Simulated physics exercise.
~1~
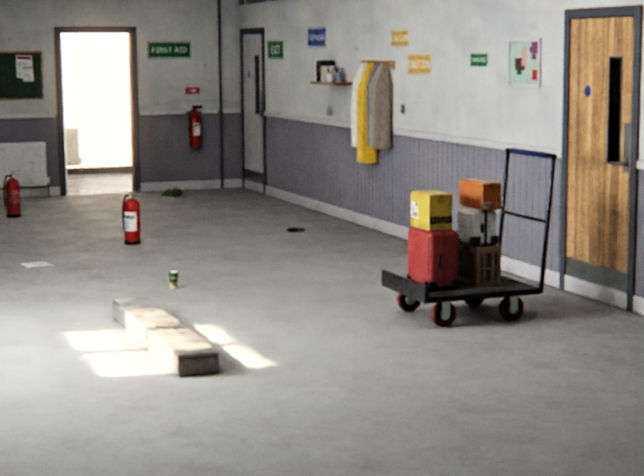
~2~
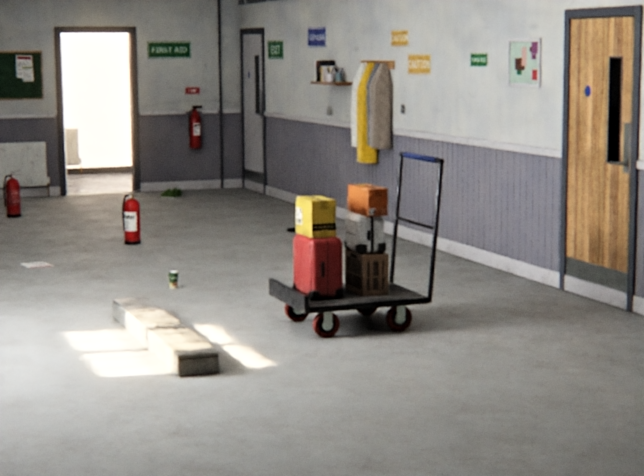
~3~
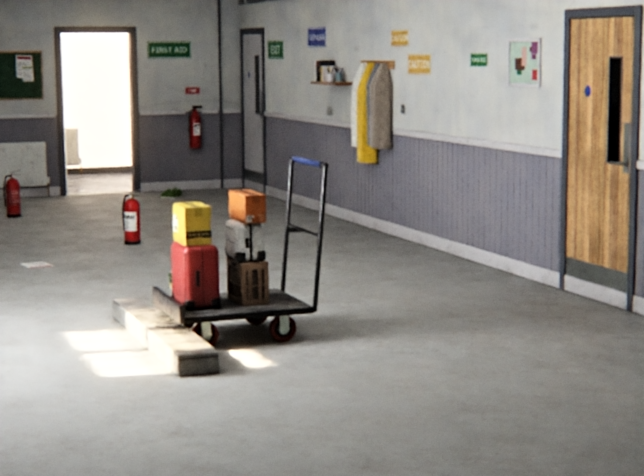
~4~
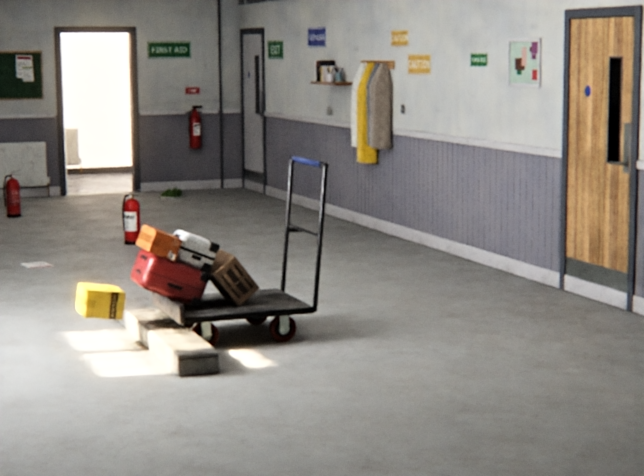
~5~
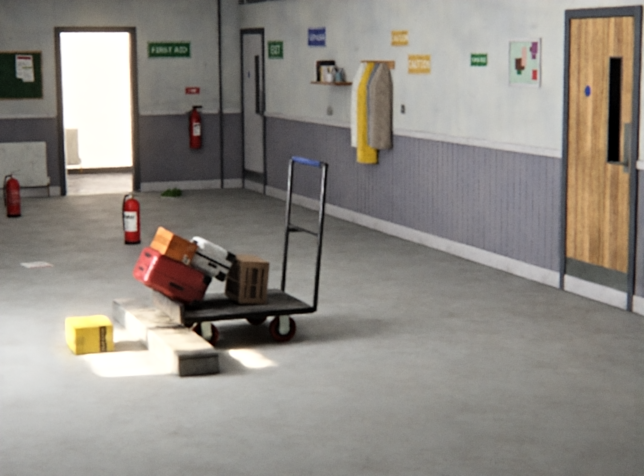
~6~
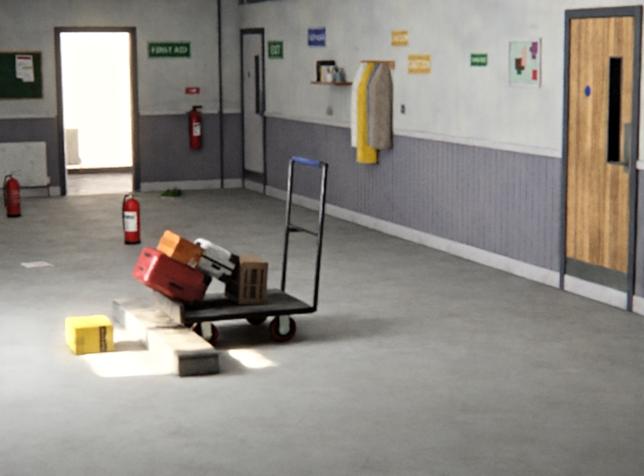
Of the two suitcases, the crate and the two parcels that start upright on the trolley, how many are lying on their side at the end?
Four of them end on their side, namely the red suitcase, the white suitcase, the orange parcel and the yellow parcel. Only the brown crate is upright at the end.
